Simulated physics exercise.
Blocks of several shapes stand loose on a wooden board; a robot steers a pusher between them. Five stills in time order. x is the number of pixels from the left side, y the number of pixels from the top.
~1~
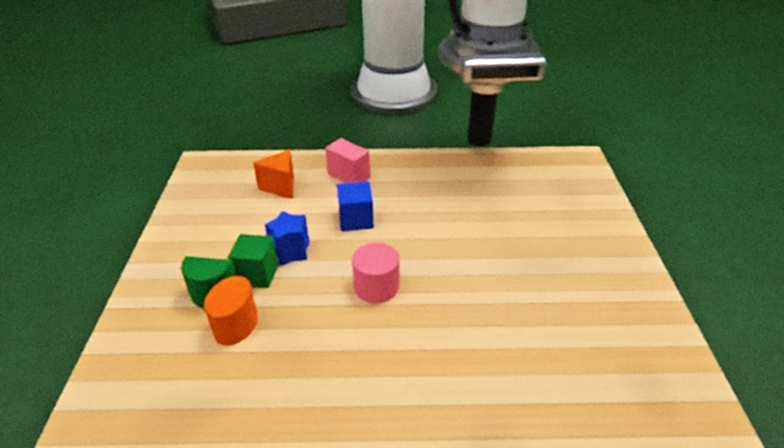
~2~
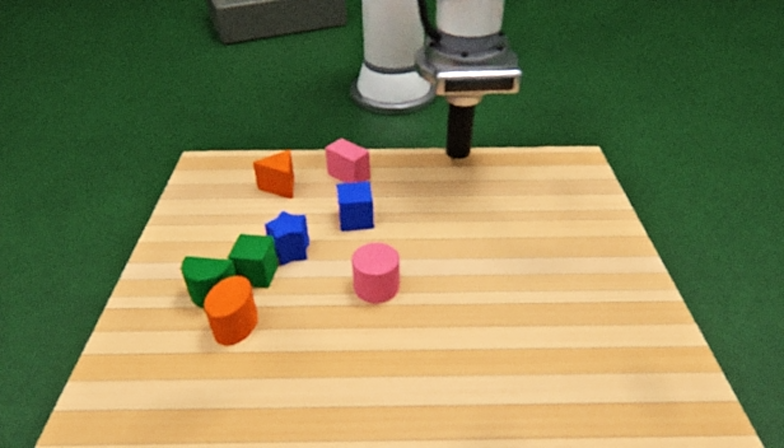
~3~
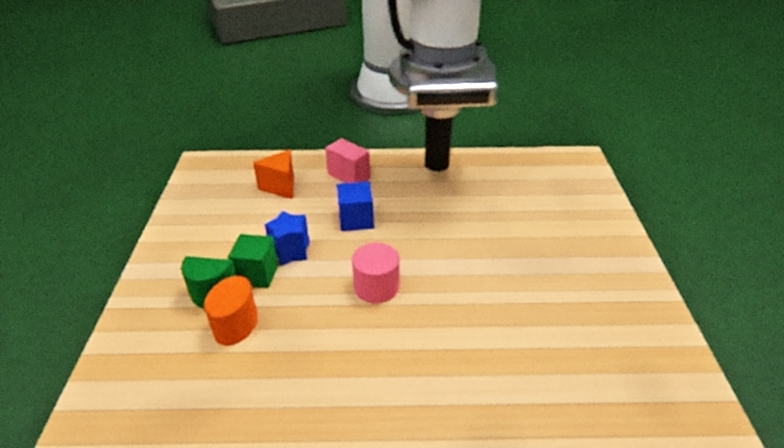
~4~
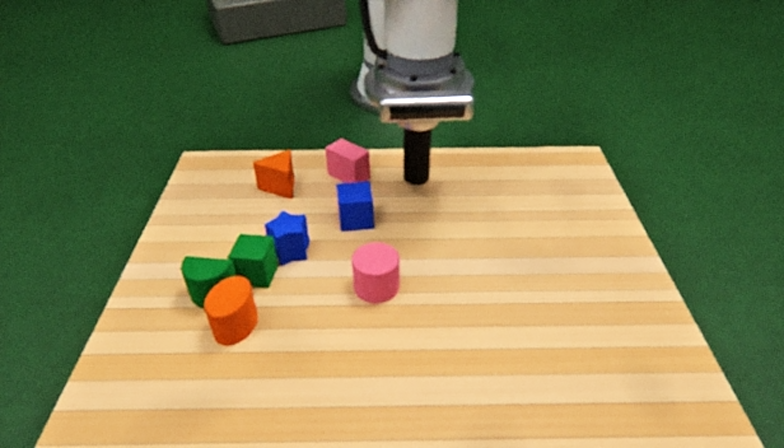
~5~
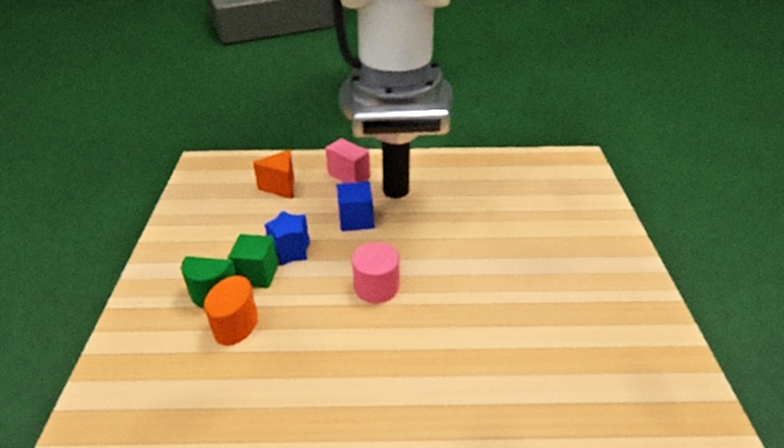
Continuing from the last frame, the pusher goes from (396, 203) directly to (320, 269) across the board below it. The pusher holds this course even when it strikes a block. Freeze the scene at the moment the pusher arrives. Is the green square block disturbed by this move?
That block stands still.
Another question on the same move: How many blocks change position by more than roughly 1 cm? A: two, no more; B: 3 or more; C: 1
Option C.
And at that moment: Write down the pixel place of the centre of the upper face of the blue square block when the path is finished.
Around pixel (326, 200).
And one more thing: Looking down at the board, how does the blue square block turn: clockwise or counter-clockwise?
With the clock.
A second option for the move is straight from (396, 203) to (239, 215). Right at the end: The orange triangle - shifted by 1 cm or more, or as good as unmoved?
From what I can tell, it will keep its place.
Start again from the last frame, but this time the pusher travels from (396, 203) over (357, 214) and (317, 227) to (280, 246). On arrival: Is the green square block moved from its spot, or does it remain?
It ends up somewhere else.
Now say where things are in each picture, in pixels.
In the first picture, pusher's lower end (479, 140); green square block (251, 246); blue square block (354, 192).
In the second picture, pusher (458, 153); blocks still.
In the third picture, pusher (437, 165); blocks still.
In the fourth picture, pusher (416, 178); blocks still.
In the fifth picture, pusher (396, 191); green square block (251, 246); blue square block (354, 192).
On the path given first. One third of the way, pusher (372, 211); blue square block (339, 197), turned 15° clockwise.
Two thirds of the way, pusher (347, 233); blue square block (326, 200), turned 40° clockwise.
At the end, pusher (319, 256); green square block still; blue square block (326, 200), turned 40° clockwise.
